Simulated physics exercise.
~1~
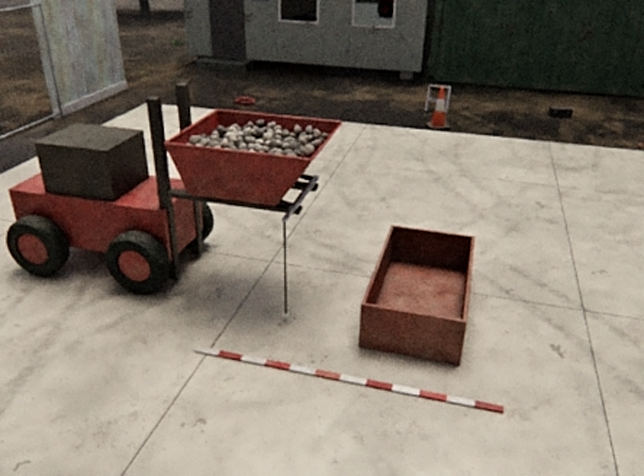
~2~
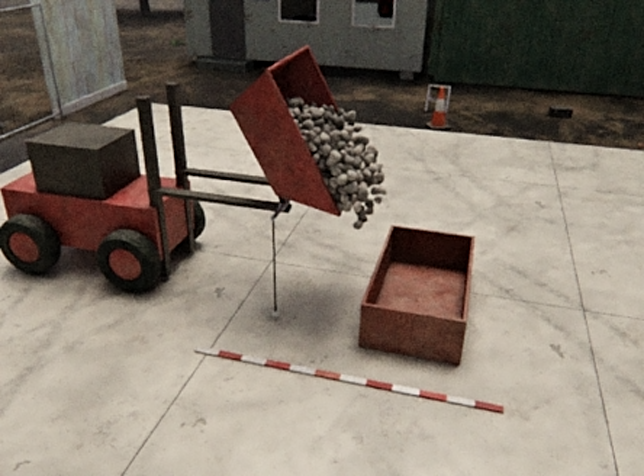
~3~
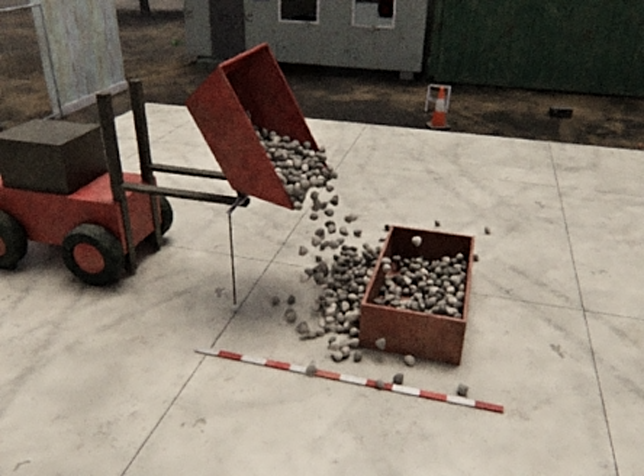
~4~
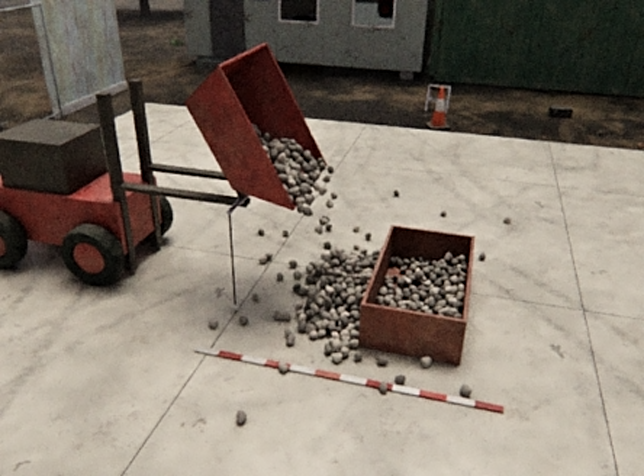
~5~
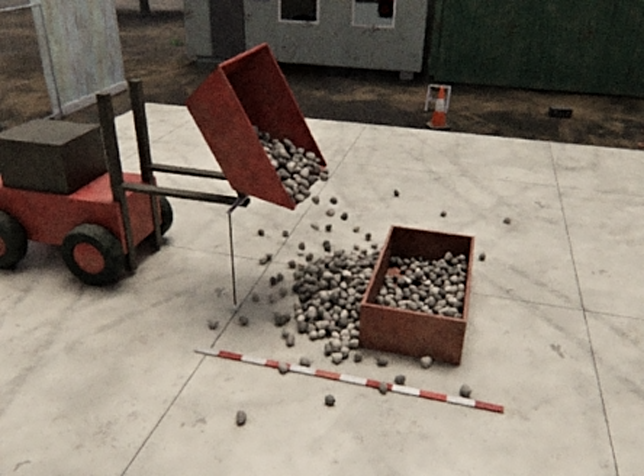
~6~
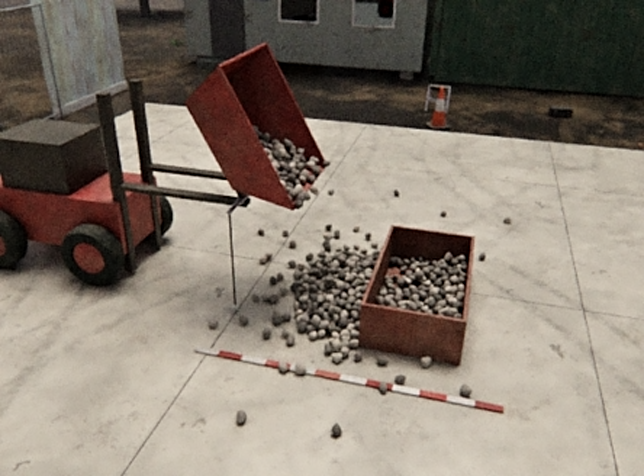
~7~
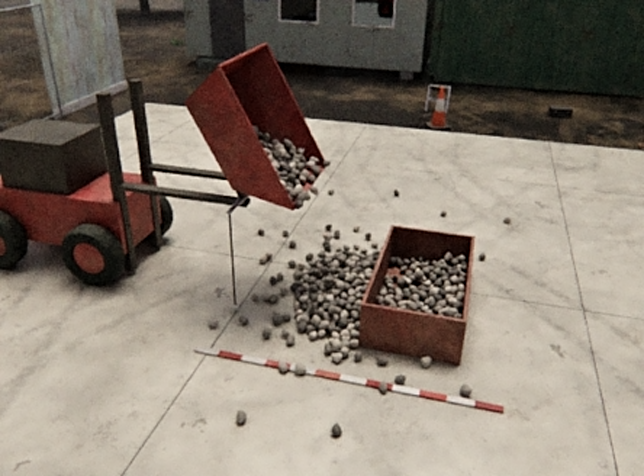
A red forklift tips its skip and backs left, spilling cobbles beside and into a bin.
